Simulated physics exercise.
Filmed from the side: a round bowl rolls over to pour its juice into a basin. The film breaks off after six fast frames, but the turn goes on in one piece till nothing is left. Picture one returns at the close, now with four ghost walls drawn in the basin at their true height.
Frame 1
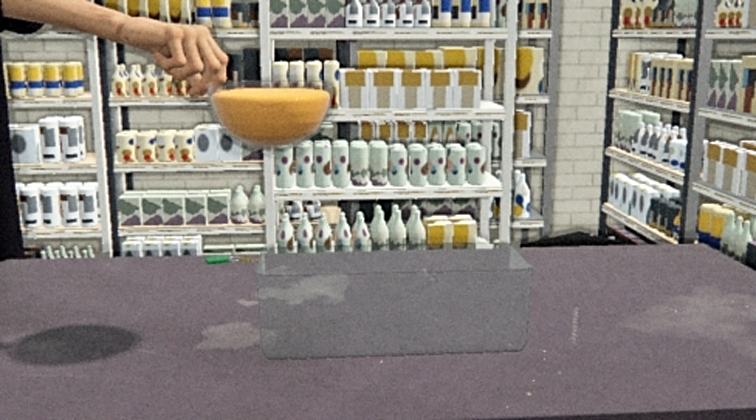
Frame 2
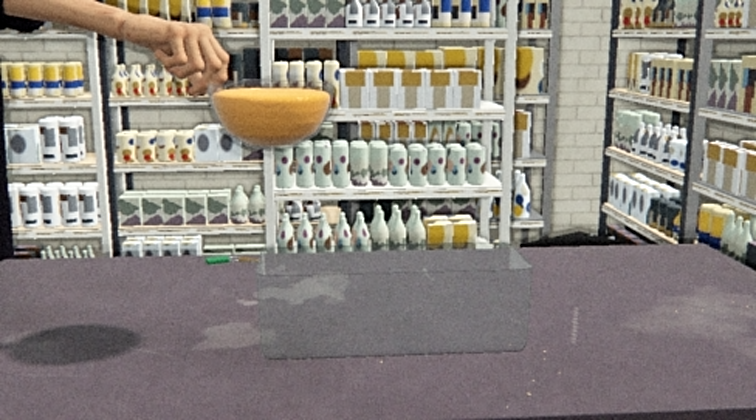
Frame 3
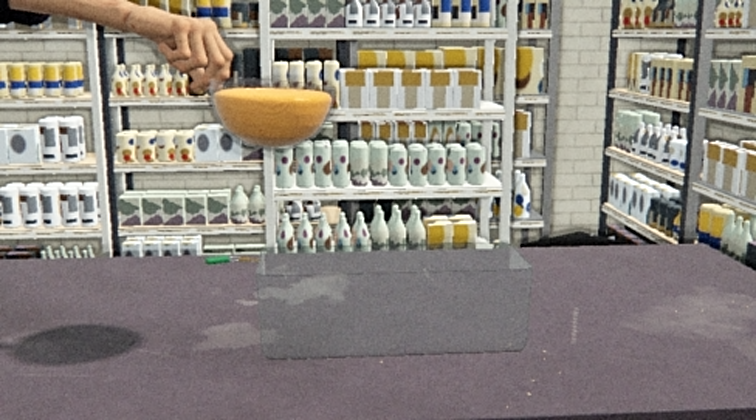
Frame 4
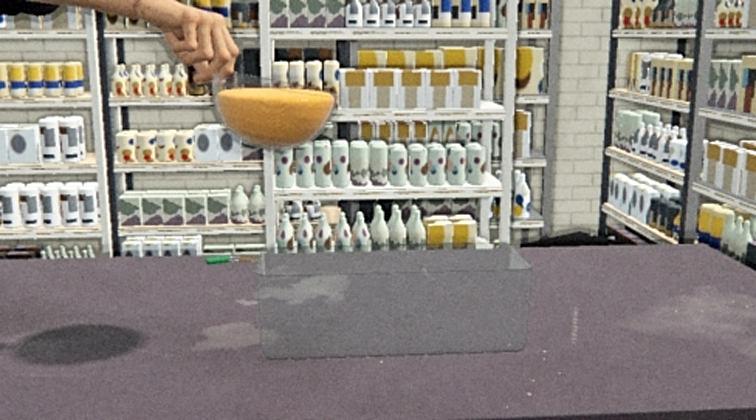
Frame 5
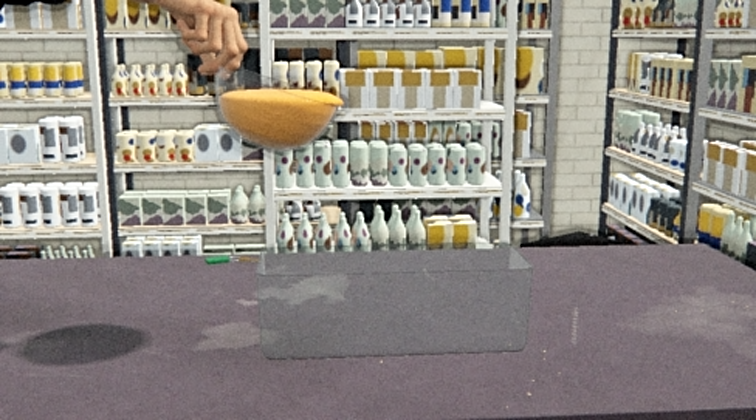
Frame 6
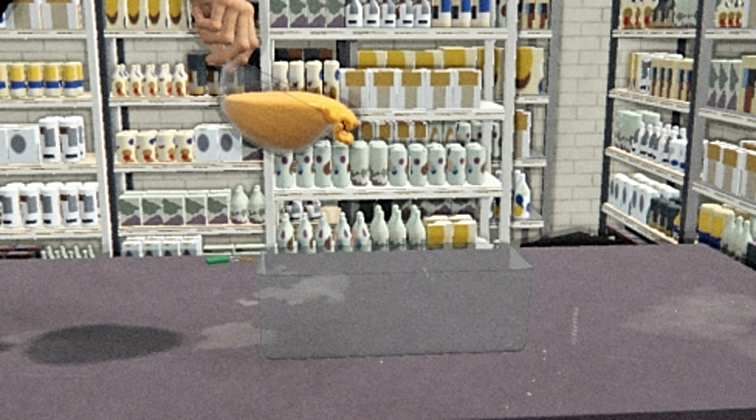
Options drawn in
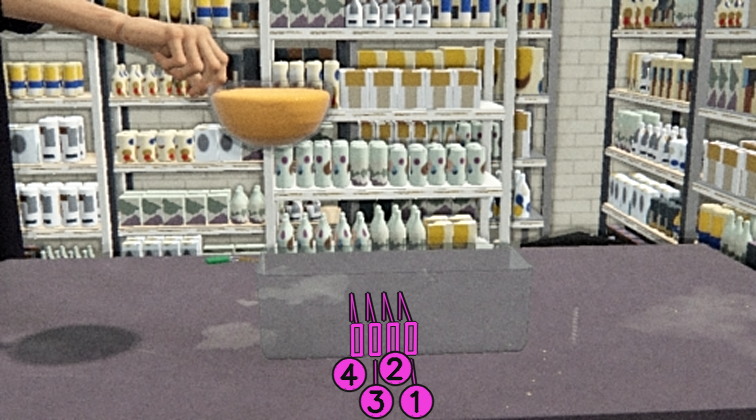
A hand tilting a round bowl of orange juice rightward above a clear basin, the juice beginning to slip over its lip.
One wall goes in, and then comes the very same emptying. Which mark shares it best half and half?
Slot 1 does it best.
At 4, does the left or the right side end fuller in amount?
The right one.
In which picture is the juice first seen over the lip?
In picture 5.
On the marked copy, 1 at (411, 359); 2 at (393, 360); 3 at (375, 360); 4 at (357, 361).
If 1 is chosen, about 53 % ends left of the wall and 45 % right of it.
If 2 is chosen, about 35 % ends left of the wall and 64 % right of it.
If 3 is chosen, about 24 % ends left of the wall and 75 % right of it.
If 4 is chosen, about 12 % ends left of the wall and 87 % right of it.
